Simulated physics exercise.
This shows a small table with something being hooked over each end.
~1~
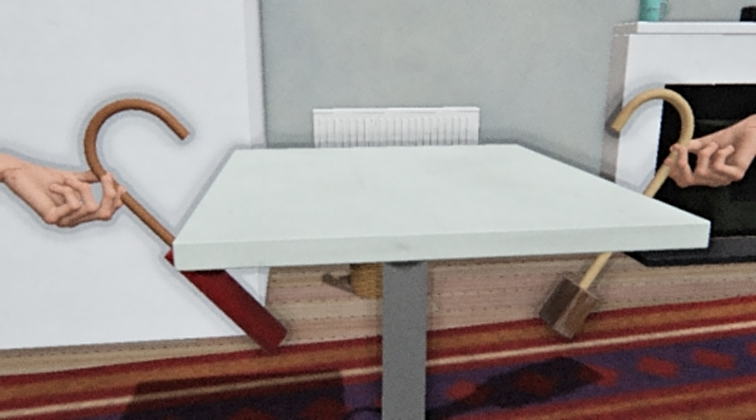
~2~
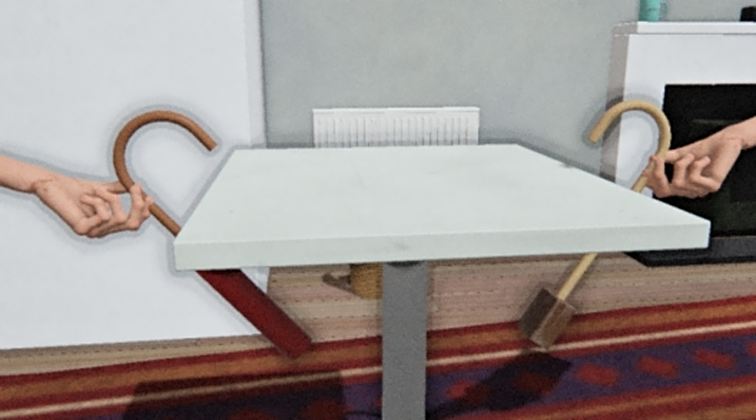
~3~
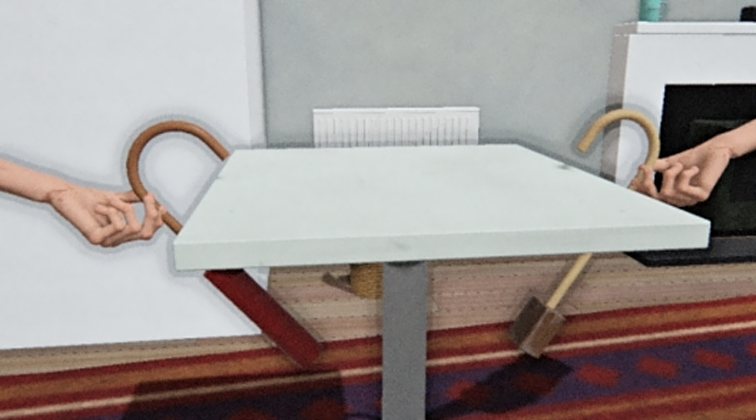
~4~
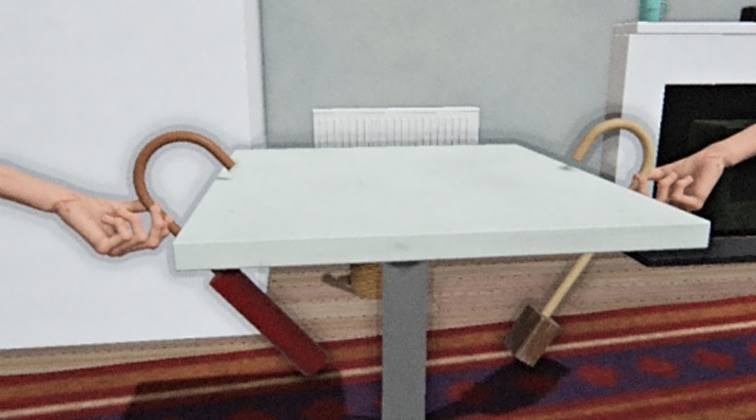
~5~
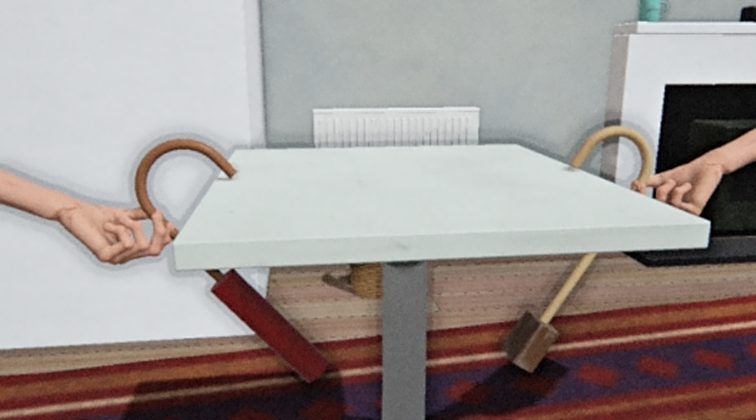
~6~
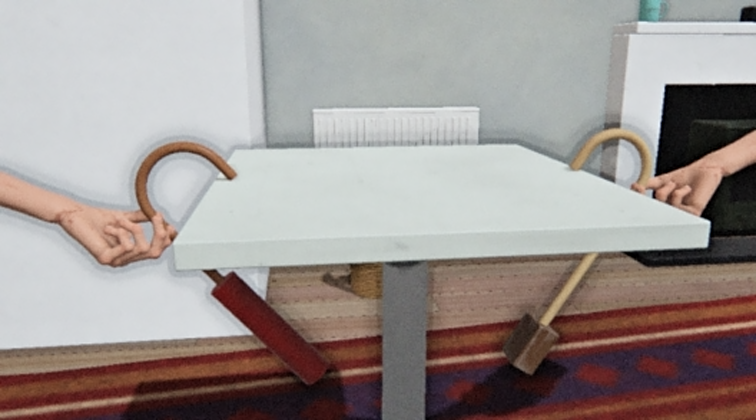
At a small table, two hands lower a red umbrella and a brown brush over opposite ends.
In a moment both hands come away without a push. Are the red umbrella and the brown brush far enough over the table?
Here the red umbrella stays hooked on the edge and the brown brush stays hooked on the edge.
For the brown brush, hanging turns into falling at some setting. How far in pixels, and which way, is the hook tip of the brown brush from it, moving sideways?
Some 8 pixels, right.
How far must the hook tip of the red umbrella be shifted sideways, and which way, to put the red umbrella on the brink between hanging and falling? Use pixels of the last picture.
Roughly 20 pixels left.
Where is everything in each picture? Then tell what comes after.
Still on the way; red umbrella (207, 225); brown brush (604, 208); table (406, 185), in the first frame.
Still on the way; brown brush (581, 219); table (406, 185), in the second frame.
Still on the way; red umbrella (245, 243); table (406, 185), in the third frame.
Still on the way; brown brush (565, 236); table (406, 185), in the fourth frame.
Still on the way; red umbrella (252, 259); table (406, 185), in the fifth frame.
In place, still held; red umbrella (252, 262); brown brush (564, 245); table (406, 185), in the sixth frame.
Then, 0.40 s past the last view, red umbrella at rest near (248, 262); brown brush at rest near (566, 246).
Finally, the red umbrella hangs from the table, near (252, 262); the brown brush hangs from the table, near (564, 246).
